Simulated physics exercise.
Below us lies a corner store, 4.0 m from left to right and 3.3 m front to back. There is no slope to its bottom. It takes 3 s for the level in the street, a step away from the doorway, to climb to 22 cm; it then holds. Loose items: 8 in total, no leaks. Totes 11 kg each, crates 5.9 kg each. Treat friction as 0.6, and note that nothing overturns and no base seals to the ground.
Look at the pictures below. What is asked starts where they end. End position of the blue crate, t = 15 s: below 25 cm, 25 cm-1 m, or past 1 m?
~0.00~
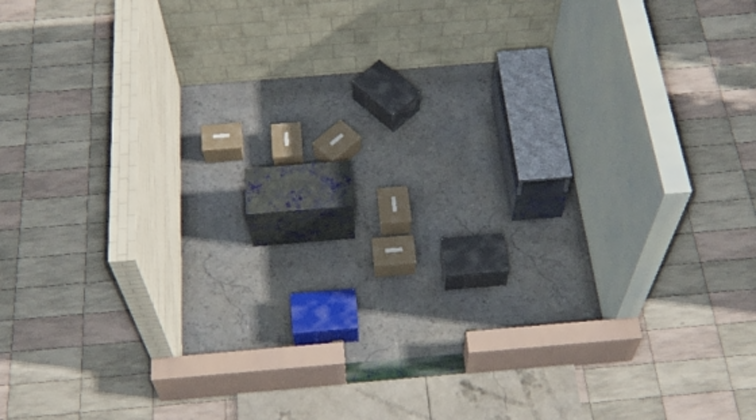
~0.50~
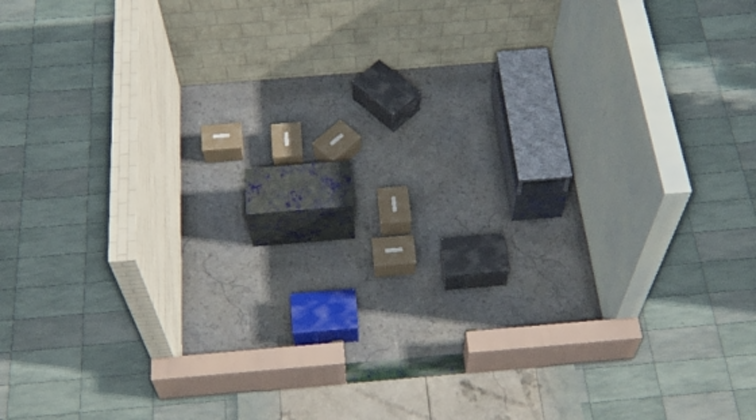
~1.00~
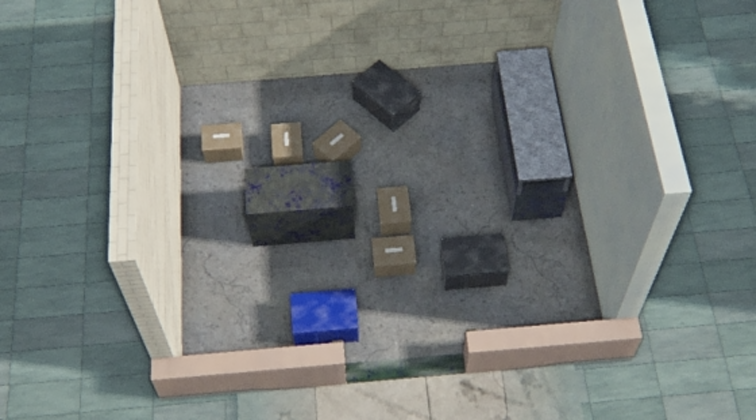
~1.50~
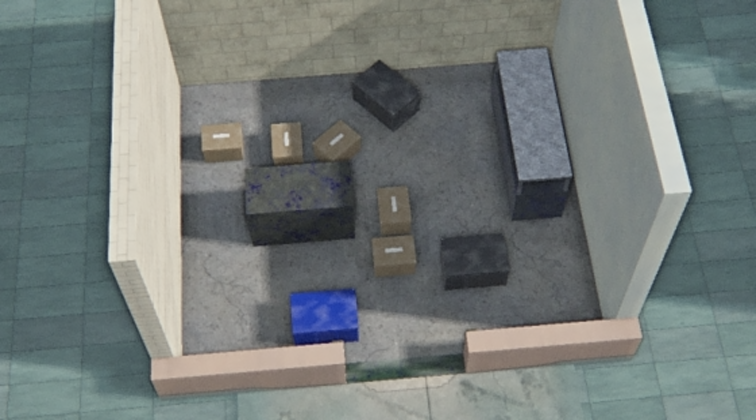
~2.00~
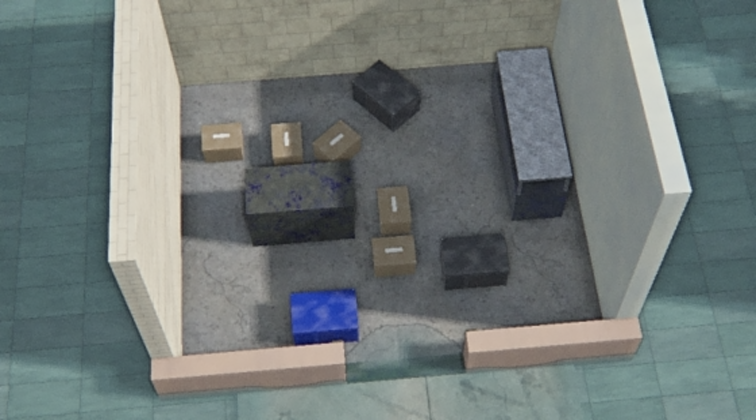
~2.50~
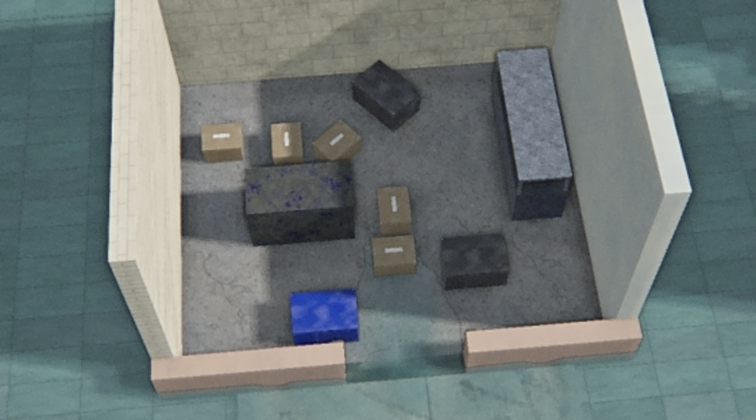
25 cm to 1 m.
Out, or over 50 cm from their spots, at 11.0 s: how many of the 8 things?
The answer is 6.
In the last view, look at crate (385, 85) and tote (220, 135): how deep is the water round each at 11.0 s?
First about 14 cm, second about 15 cm.
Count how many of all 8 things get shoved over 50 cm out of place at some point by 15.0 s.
I count 7 of them.
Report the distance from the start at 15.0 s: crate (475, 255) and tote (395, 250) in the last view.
Net displacement, in order: 30 cm; 140 cm.
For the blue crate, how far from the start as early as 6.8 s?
About 30 cm out of place.
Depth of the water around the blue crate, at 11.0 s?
I'd put it at about 10 cm.
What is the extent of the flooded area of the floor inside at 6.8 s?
Roughly 11.0 m2.
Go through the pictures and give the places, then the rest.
The first frame shows the blue crate at (324, 311), on the bottom; 0.0 m2 under water; 0 of 8 have shifted.
The second frame shows the blue crate at (324, 311), on the bottom; water covers 0.0 m2; 0 of 8 have shifted.
The third frame shows the blue crate at (324, 311), on the bottom; water covers 0.0 m2; 0 of 8 have shifted.
The fourth frame shows the blue crate at (324, 311), on the bottom; water covers 0.0 m2; 0 of 8 have shifted.
The fifth frame shows the blue crate at (324, 311) rests on the ground; water covers 0.2 m2; 0 of 8 have shifted.
The sixth frame shows the blue crate at (324, 311) rests on the ground; water covers 0.8 m2; 0 of 8 have shifted.
After 3.5 s the blue crate is near (310, 307), 0.1 m from its start, aground; 0 afloat.
After 6.8 s the blue crate is near (290, 305), 0.3 m from its start, afloat; 2 afloat.
After 11.0 s the blue crate is near (228, 325), 0.9 m from its start, afloat; 8 afloat.
After 15.0 s the blue crate is near (310, 266), 0.4 m from its start, afloat; 8 afloat.
